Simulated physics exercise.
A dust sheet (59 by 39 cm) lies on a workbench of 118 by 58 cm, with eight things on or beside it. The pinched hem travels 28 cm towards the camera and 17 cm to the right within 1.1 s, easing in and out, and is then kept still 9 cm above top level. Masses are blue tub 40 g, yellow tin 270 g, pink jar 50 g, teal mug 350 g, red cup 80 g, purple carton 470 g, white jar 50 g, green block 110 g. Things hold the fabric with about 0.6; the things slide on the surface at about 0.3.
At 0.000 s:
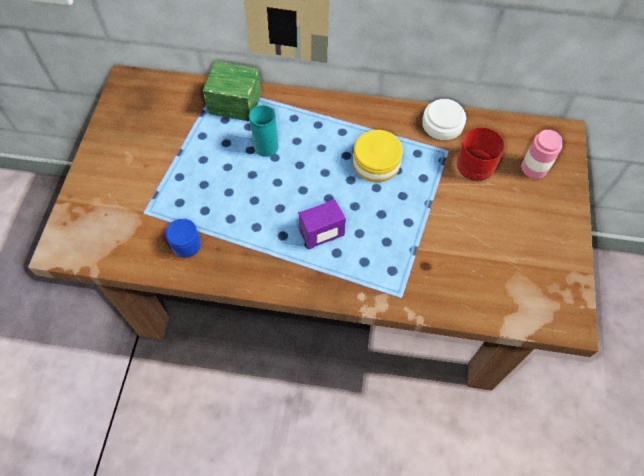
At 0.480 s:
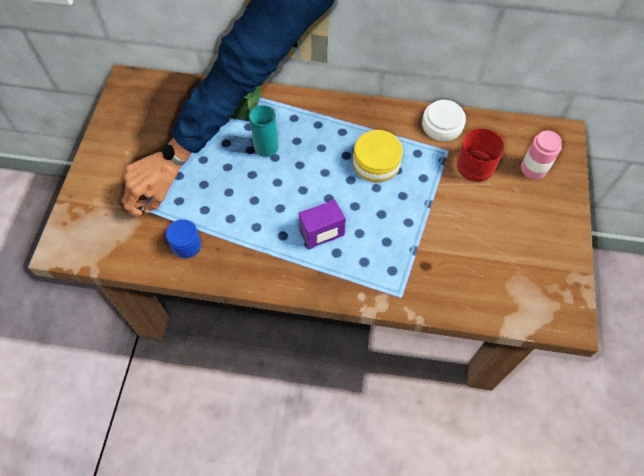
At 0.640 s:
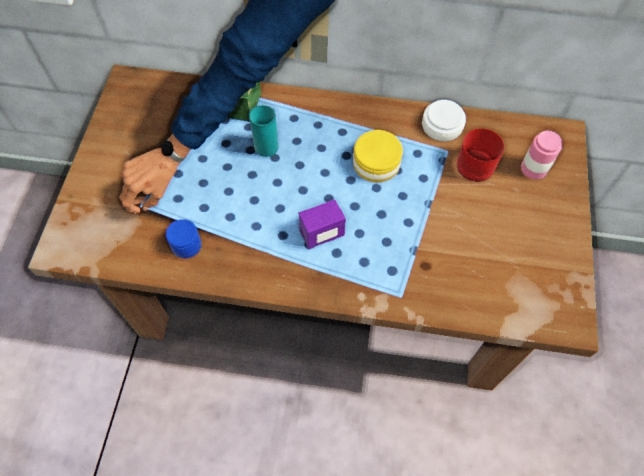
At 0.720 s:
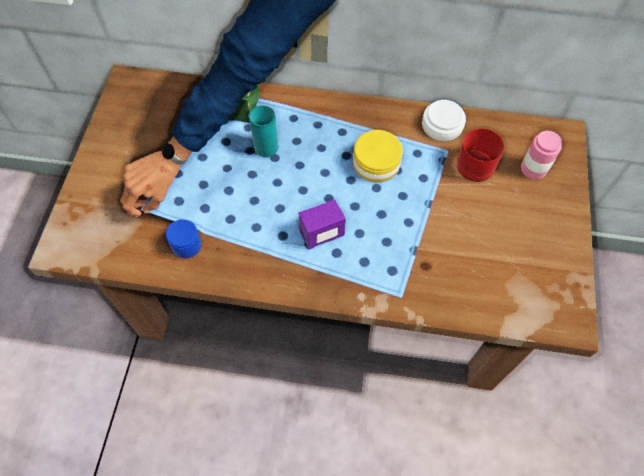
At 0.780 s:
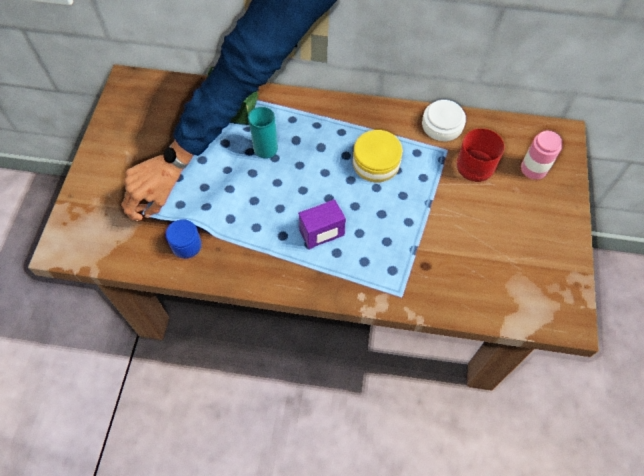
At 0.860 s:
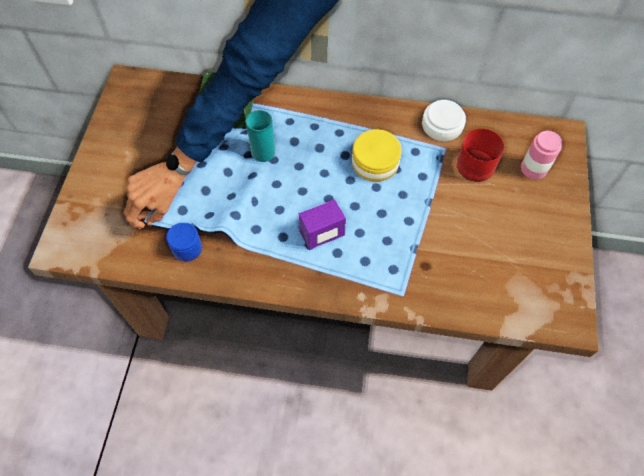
On a wooden workbench, a hand grips a dotted cloth's corner and shifts it slightly.
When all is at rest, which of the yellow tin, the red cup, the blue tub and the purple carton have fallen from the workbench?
The yellow tin stays on, the red cup remains up there, the blue tub falls off, the purple carton remains up there.
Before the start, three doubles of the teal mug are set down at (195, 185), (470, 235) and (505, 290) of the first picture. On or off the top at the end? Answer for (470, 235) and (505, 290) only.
In that order: Remains, remains.
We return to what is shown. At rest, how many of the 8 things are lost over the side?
That makes 2.
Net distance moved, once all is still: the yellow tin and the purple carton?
About: Yellow tin 15 cm, purple carton 8 cm.
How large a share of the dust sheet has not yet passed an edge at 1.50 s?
Some 95 per cent of it.
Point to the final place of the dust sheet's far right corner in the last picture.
At about (341, 129).
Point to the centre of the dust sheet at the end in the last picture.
Around (285, 240).
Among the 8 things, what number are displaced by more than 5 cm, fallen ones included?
That makes 5.
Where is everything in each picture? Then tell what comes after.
In the first frame, yellow tin (379, 149); red cup (484, 144); blue tub (181, 231); purple carton (322, 215); dust sheet corners (144, 213) (448, 151) (401, 297).
In the second frame, dust sheet corners (448, 151) (401, 297); grip (142, 210).
In the third frame, dust sheet corners (448, 151) (401, 297); grip (141, 207).
In the fourth frame, green block (230, 81); dust sheet corners (448, 151) (401, 297); grip (142, 210).
In the fifth frame, green block (228, 84); dust sheet corners (447, 151) (402, 297); grip (143, 214).
In the sixth frame, yellow tin (377, 148); red cup (484, 145); blue tub (182, 235); purple carton (322, 215); dust sheet corners (445, 149) (403, 296); grip (145, 222).
After 1.1 s, 100 % of the dust sheet is still over the top; blue tub 9 cm off its start, yellow tin 3 cm off its start, green block 11 cm off its start.
After 1.3 s, 100 % of the dust sheet is still over the top; blue tub on its side, 14 cm off its start, yellow tin 5 cm off its start, purple carton 1 cm off its start.
After 1.5 s, 95 % of the dust sheet is still over the top; blue tub over the edge, yellow tin 8 cm off its start at (342, 153), purple carton 2 cm off its start at (328, 224).
After 1.7 s, 90 % of the dust sheet is still over the top; blue tub over the edge, yellow tin 12 cm off its start, purple carton 5 cm off its start.
After 3.3 s, 80 % of the dust sheet is still over the top; blue tub over the edge, yellow tin 16 cm off its start at (312, 170), purple carton 7 cm off its start at (335, 245), red cup 0 cm off its start at (484, 145).
